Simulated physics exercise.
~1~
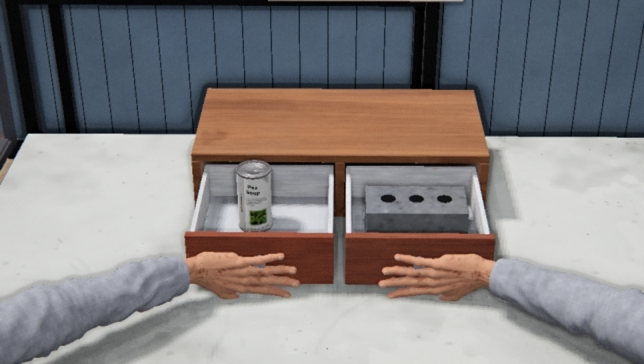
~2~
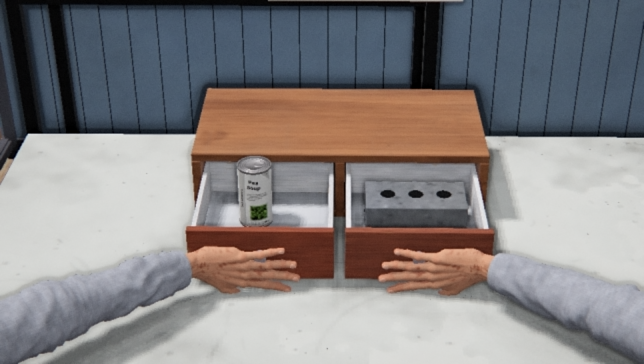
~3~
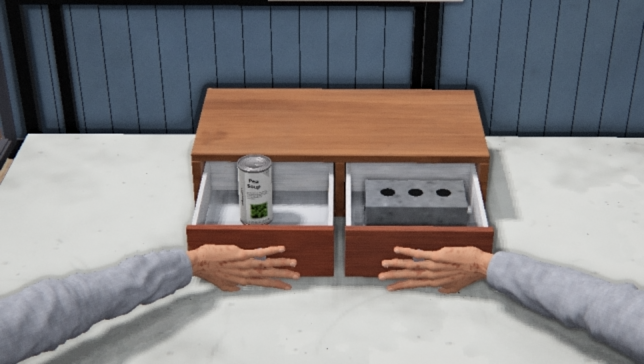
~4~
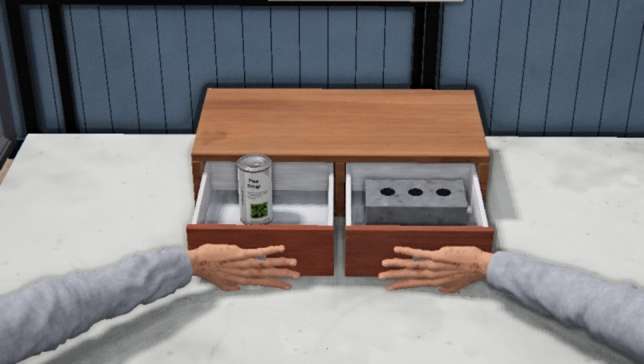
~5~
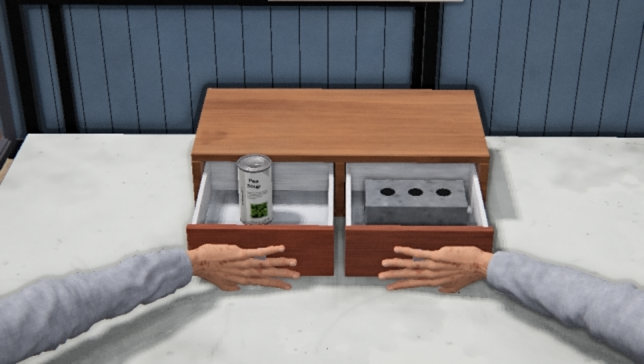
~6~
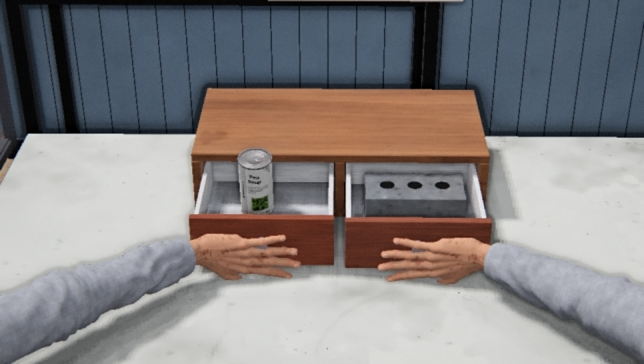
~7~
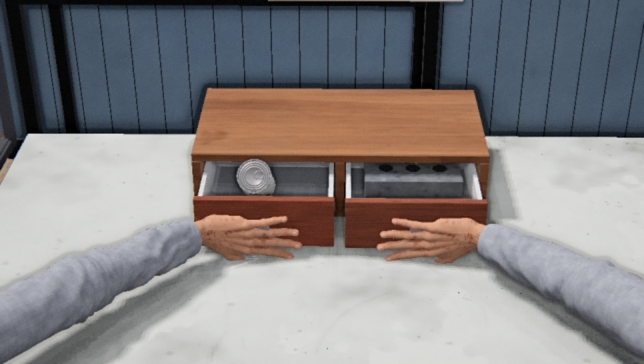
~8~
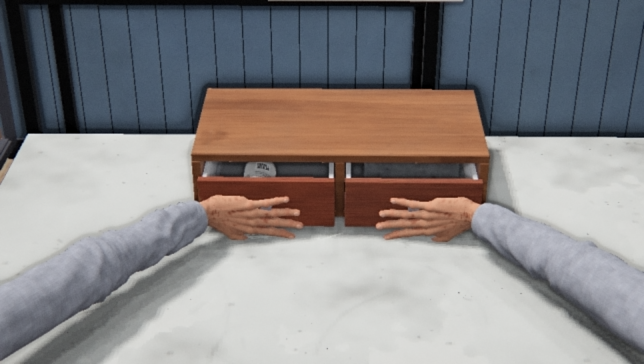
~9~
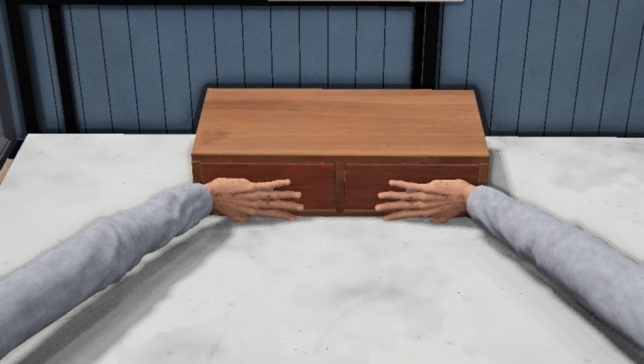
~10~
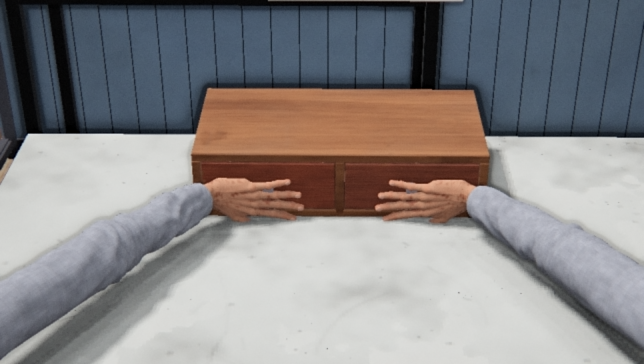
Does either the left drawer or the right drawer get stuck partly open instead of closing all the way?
No, neither one gets stuck. The left drawer and the right drawer both shut flush with the front of the chest.
